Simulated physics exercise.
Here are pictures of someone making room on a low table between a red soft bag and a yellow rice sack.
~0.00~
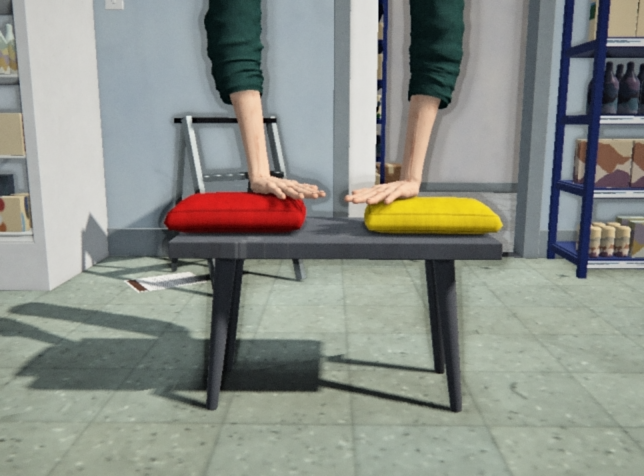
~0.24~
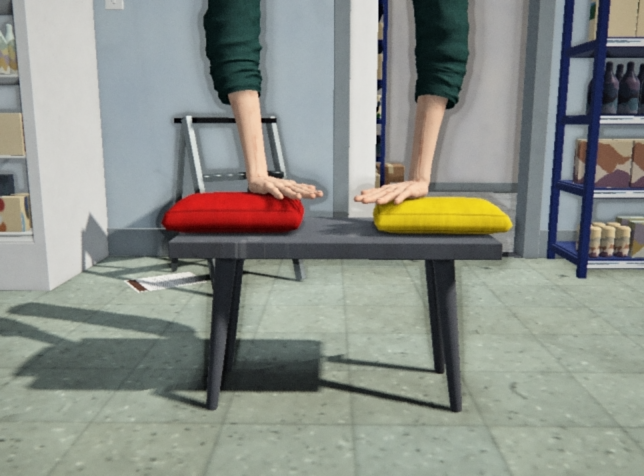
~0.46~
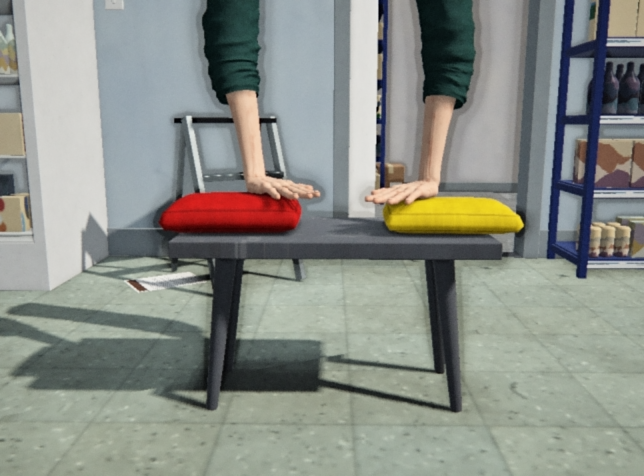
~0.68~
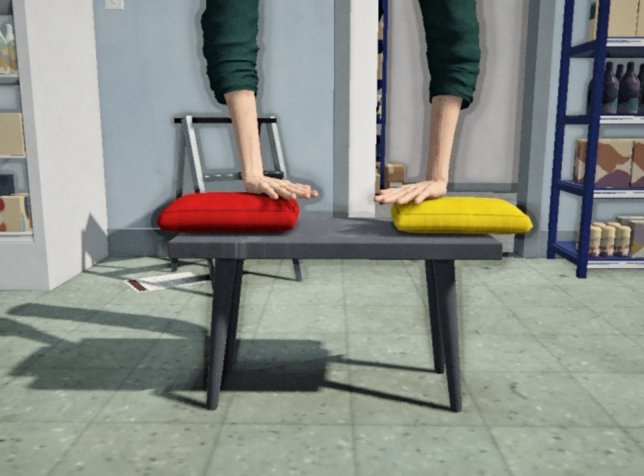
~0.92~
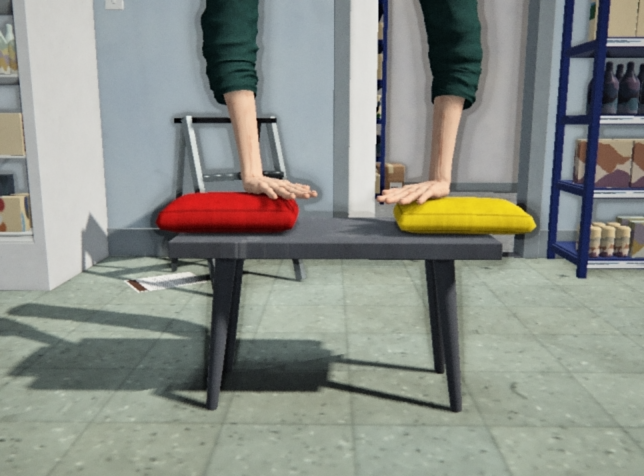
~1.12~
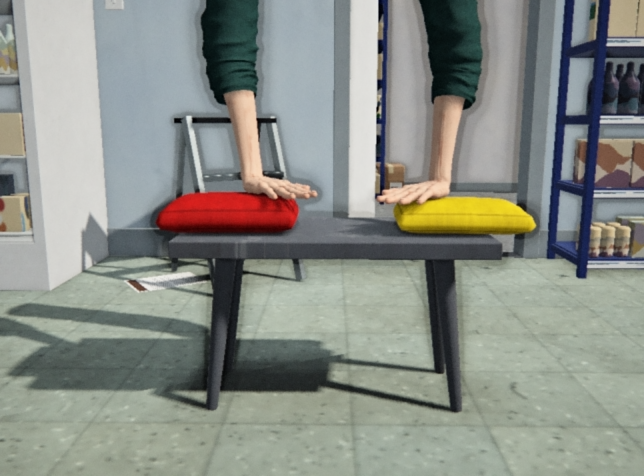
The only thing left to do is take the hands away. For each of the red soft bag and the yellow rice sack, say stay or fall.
Result: The red soft bag does not leave; the yellow rice sack does not leave.
After 1.46 s, soft bag as it was left; rice sack as it was left.
In the end, soft bag as it was left; rice sack as it was left. The red soft bag holds its place and the yellow rice sack stays up there.
